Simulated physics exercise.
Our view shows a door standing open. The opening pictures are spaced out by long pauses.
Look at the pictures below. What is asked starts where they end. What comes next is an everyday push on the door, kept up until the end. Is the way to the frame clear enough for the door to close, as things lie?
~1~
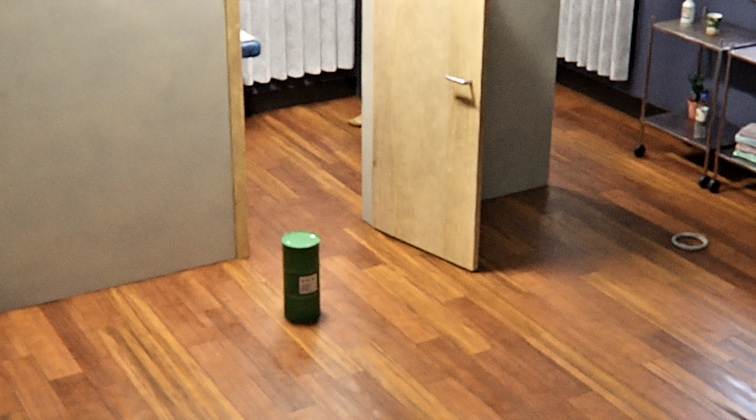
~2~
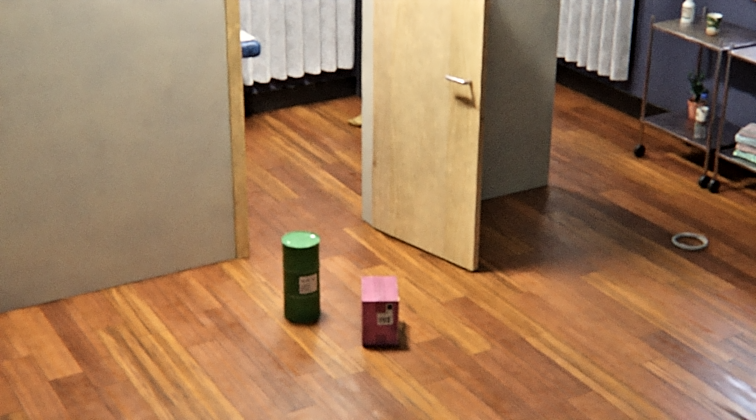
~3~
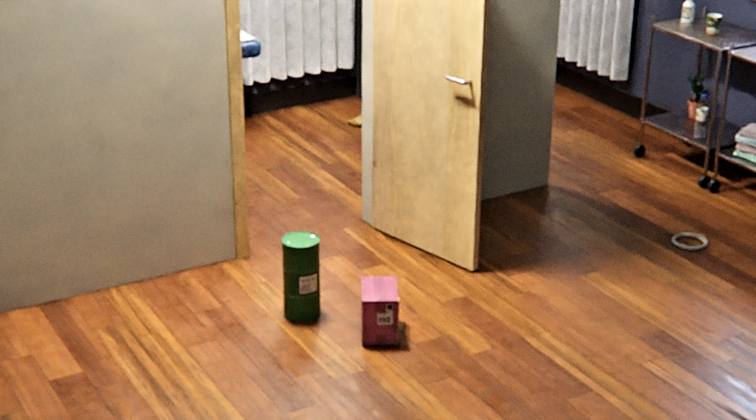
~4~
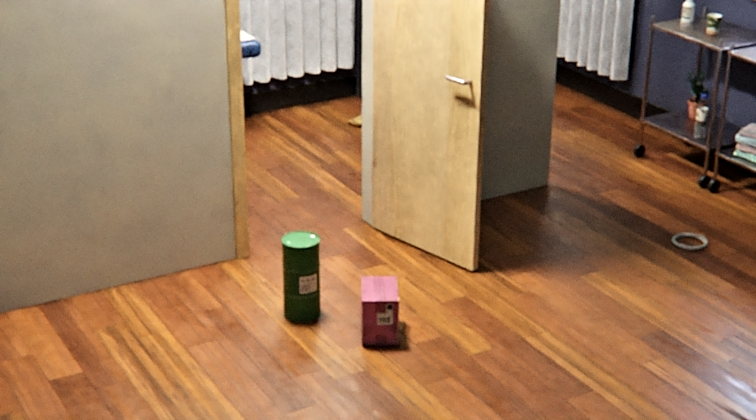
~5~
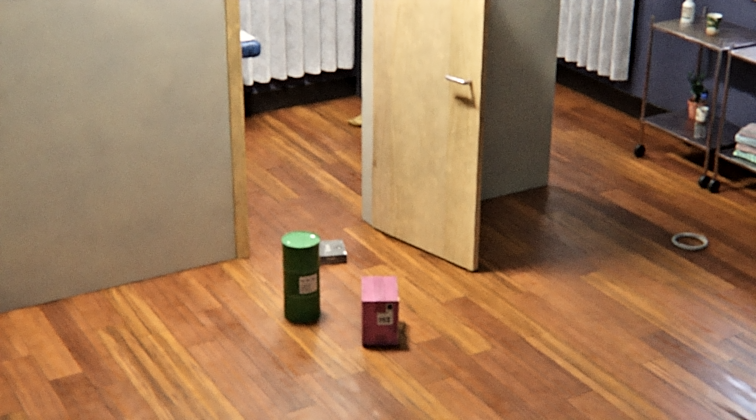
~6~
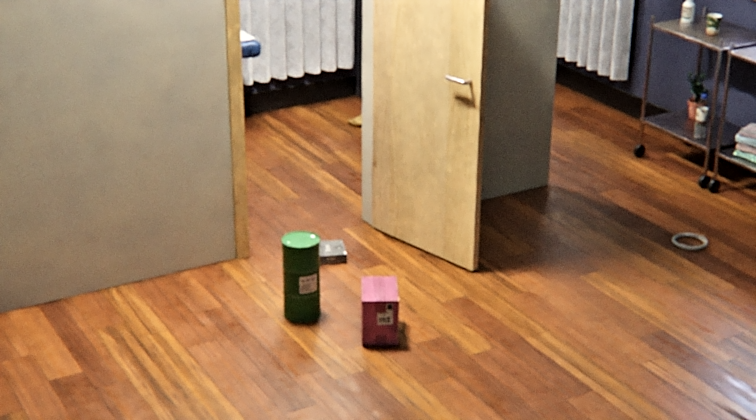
The door's path stays clear.
Then, 0.80 s later than the last frame, door 80° open.
Then, 1.60 s later than the last frame, door 42° open; grey packet moved a little near (325, 251).
Then, 2.00 s later than the last frame, door 24° open; grey packet moved about its own width near (306, 245).
Then, 2.40 s later than the last frame, door 6° open; grey packet moved about its own width near (295, 236).
When it is over, door 0° open; moved from the start, grey packet; the other 2 as before. End places, in pixels of the last picture, grey packet near (290, 232).
